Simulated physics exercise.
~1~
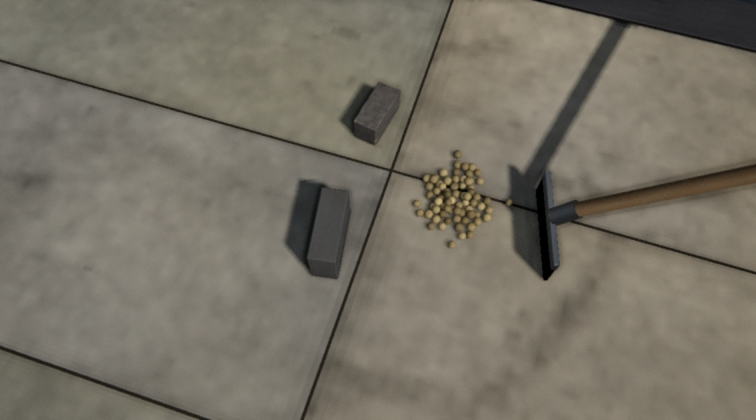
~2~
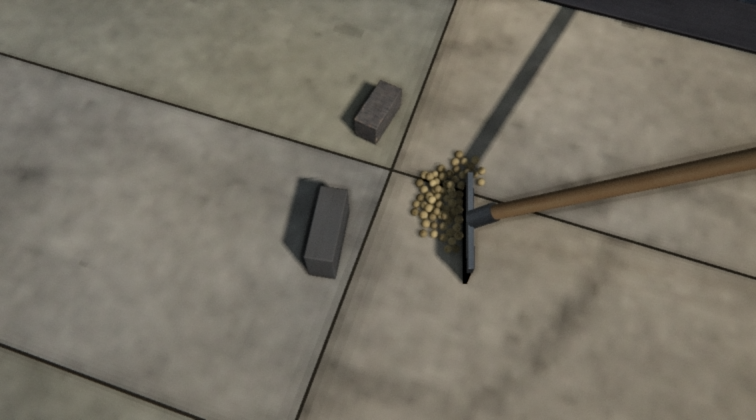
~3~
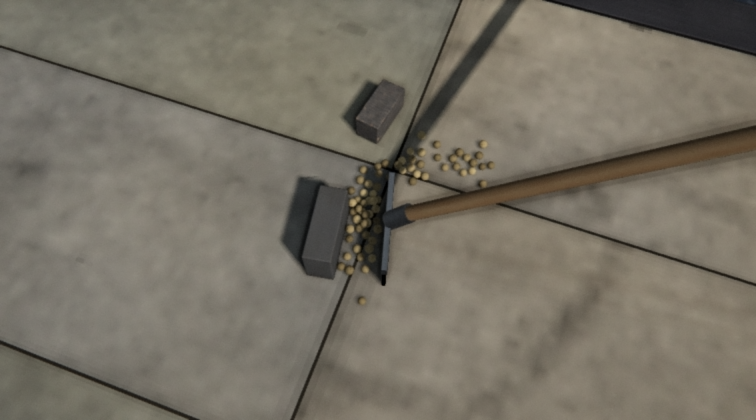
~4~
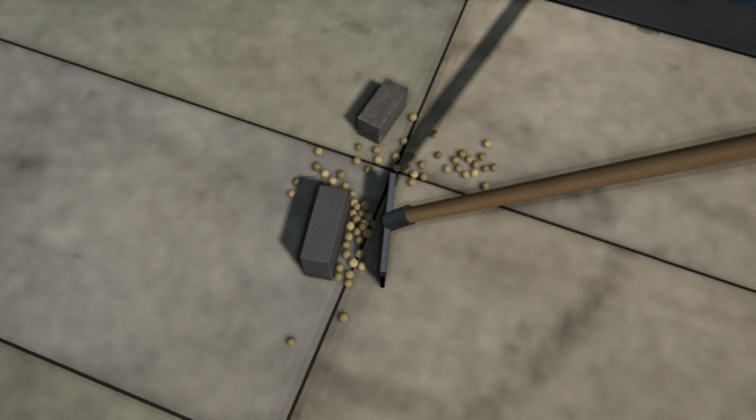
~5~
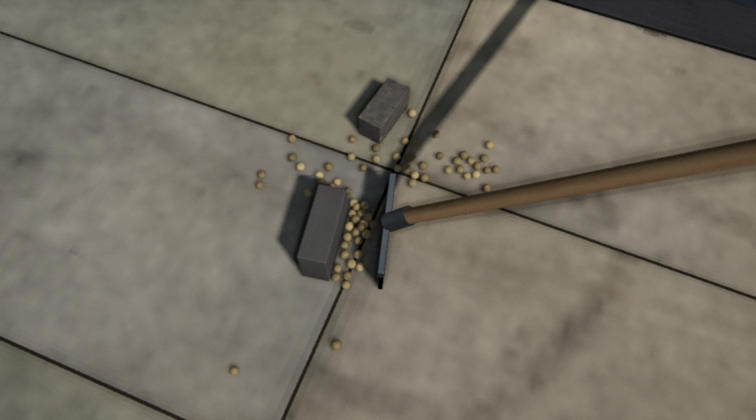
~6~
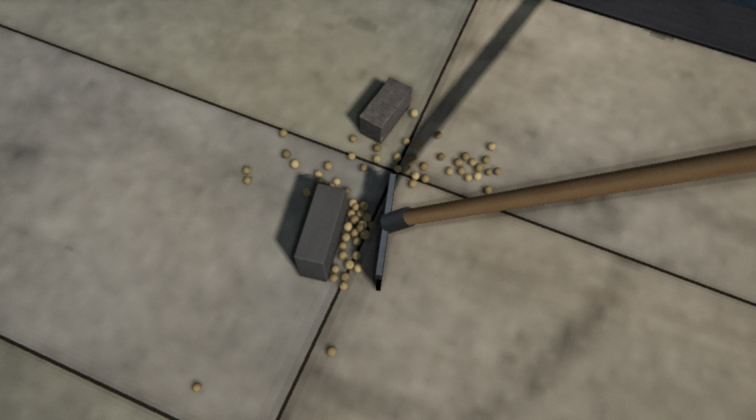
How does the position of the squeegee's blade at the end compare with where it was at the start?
At the start the blade stands to the right of the heap of pieces, well away from the blocks. By the end it is farther left, close to the larger block with pieces bunched between them.
Squeegee pushing small round tan pieces left against a dark block, then stopping, most staying bunched while some scatter beyond.
